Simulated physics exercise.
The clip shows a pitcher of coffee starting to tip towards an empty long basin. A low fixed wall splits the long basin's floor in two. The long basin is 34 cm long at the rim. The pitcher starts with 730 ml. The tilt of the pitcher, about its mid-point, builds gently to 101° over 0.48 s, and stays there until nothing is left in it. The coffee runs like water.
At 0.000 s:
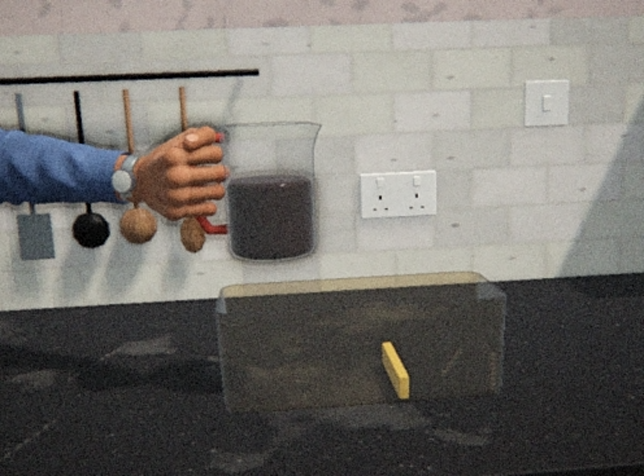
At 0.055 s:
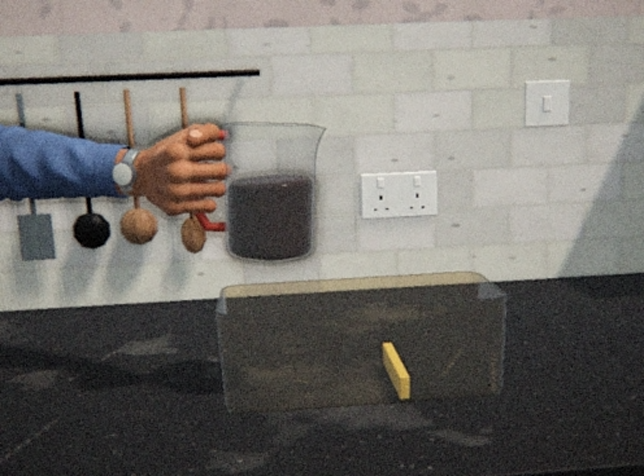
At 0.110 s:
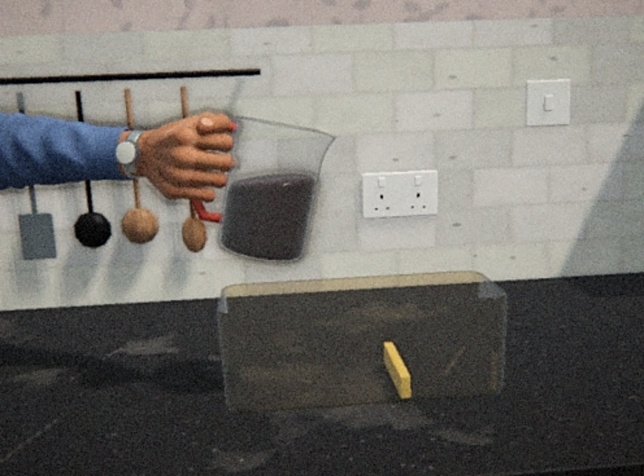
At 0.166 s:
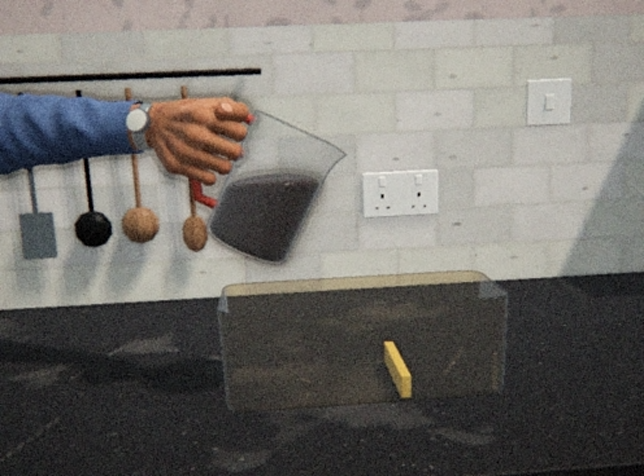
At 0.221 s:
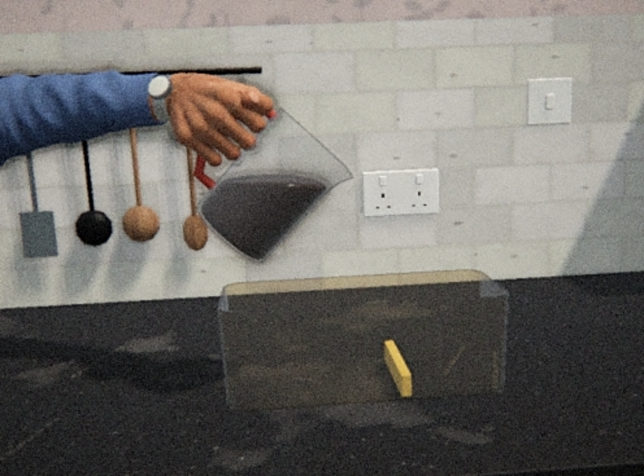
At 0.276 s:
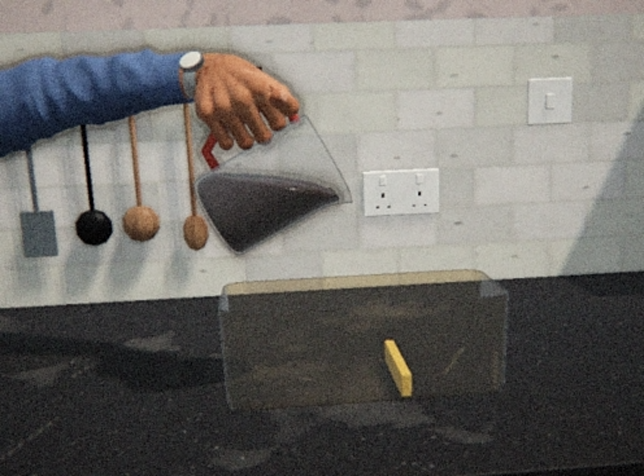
A hand in a blue sleeve holds a clear pitcher of dark coffee upright above a long, empty basin, then gradually tilts it to the right, the liquid shifting towards the lowering rim as the wrist rises.
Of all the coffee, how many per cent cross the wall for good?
The far part has some 60 per cent.
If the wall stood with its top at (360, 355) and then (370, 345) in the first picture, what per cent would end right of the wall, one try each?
First 90, then 90 per cent.
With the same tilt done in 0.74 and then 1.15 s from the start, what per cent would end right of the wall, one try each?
First 60, then 60 per cent.
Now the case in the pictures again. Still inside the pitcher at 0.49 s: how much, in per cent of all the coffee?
About 70 per cent.
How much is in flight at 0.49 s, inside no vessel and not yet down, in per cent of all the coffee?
Some 20 per cent.
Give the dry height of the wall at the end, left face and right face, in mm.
Left about 18 mm, right about 0 mm.
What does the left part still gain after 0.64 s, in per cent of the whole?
Some 26 per cent.
Then, 0.49 s in, the tilt is 101° and 70 per cent is still to pour, 10 is left of the wall and 1 right of it.
Then, 0.64 s in, the tilt is 101° and 31 per cent is still to pour, 12 is left of the wall and 37 right of it.
Then, 0.80 s in, the tilt is 101° and 13 per cent is still to pour, 15 is left of the wall and 61 right of it.
Then, 0.98 s in, the tilt is 101° and 4 per cent is still to pour, 25 is left of the wall and 66 right of it.
Finally, 38 per cent lies left of the wall, 60 right of it and 2 outside.
